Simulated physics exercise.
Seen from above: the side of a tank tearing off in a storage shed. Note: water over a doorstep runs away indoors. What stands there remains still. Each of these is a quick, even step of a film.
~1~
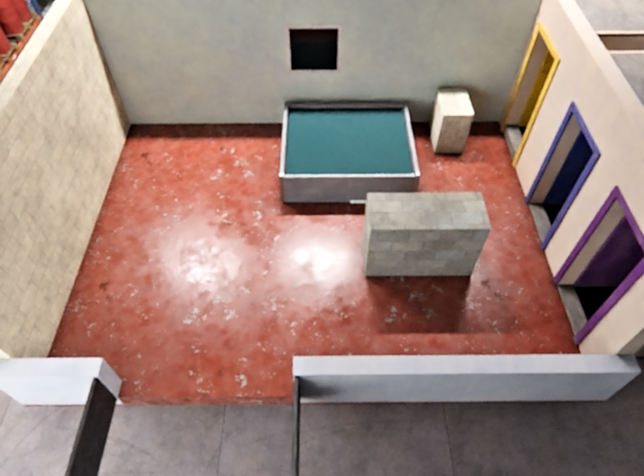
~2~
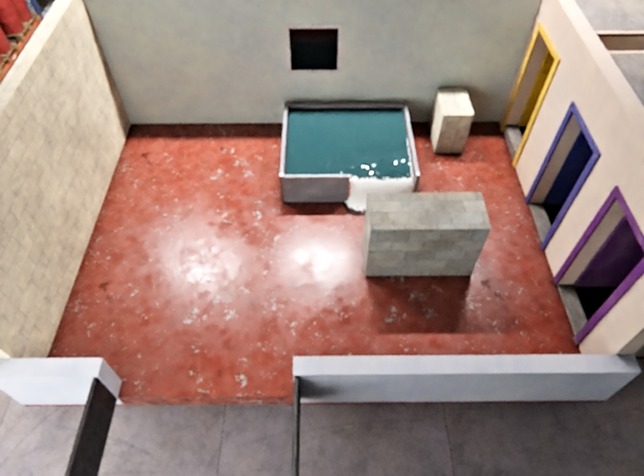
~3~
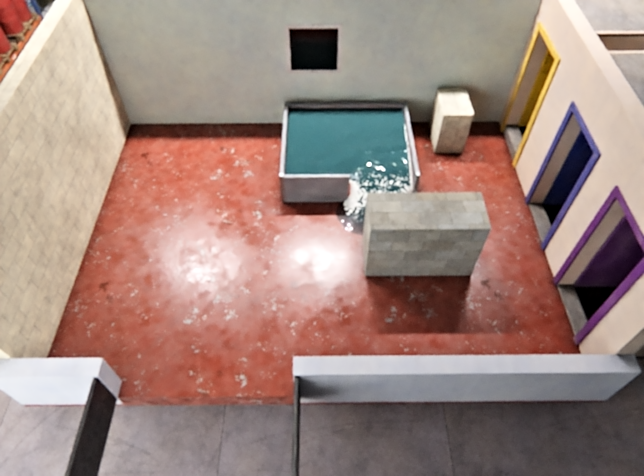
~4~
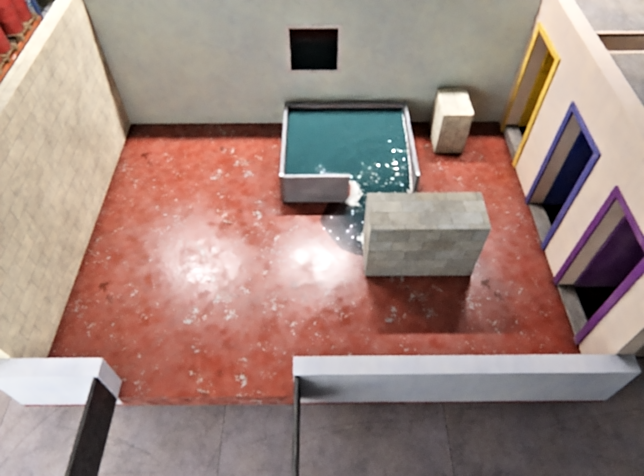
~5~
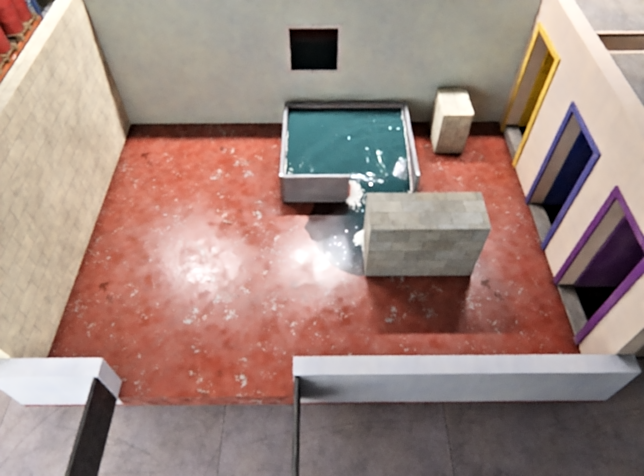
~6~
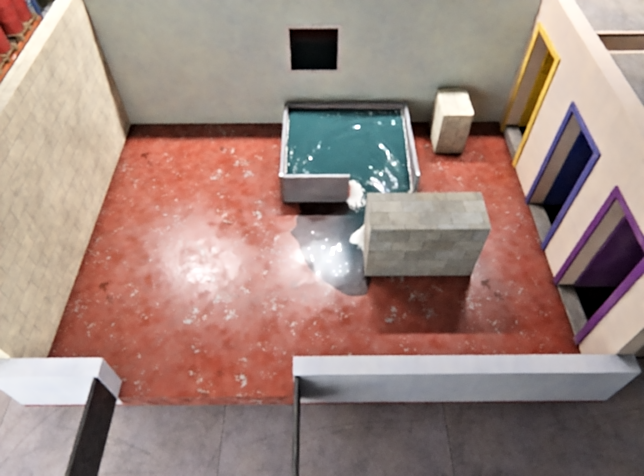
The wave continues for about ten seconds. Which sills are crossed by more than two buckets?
My prediction: The yellow door receives no more than two buckets. The blue door receives more than two buckets. The purple door receives no more than two buckets.
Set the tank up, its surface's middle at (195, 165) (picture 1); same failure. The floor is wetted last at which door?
That would be the yellow-painted one.
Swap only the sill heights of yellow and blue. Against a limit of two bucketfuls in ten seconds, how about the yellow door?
I'd say the yellow door breaks the cap in that case.
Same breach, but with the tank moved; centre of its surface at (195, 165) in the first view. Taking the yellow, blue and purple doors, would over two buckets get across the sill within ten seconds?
Then: Yellow door falls short; blue door falls short; purple door exceeds the limit.
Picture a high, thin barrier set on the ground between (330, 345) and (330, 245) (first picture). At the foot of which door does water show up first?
It is the blue-painted one.
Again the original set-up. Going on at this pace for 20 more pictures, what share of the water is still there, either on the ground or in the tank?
90 %.
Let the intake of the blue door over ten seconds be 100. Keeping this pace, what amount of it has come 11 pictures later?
That share would be near 15 %.
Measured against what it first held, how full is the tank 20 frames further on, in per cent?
It works out to roughly 46 %.
A moment on, water covers 15 % of the floor; the yellow door not reached, the blue door wet at the sill, nothing in, the purple door not reached.
Next, water covers 40 % of the floor; the yellow door wet at the sill, nothing in, the blue door over two buckets in, the purple door wet at the sill, nothing in.
Then, water covers 65 % of the floor; the yellow door wet at the sill, nothing in, the blue door far over two buckets in, the purple door wet at the sill, nothing in.
Later, water covers 75 % of the floor; the yellow door wet at the sill, nothing in, the blue door far over two buckets in, the purple door wet at the sill, nothing in.
In the end, water covers 95 % of the floor; the yellow door wet at the sill, nothing in, the blue door far over two buckets in, the purple door under two buckets in.
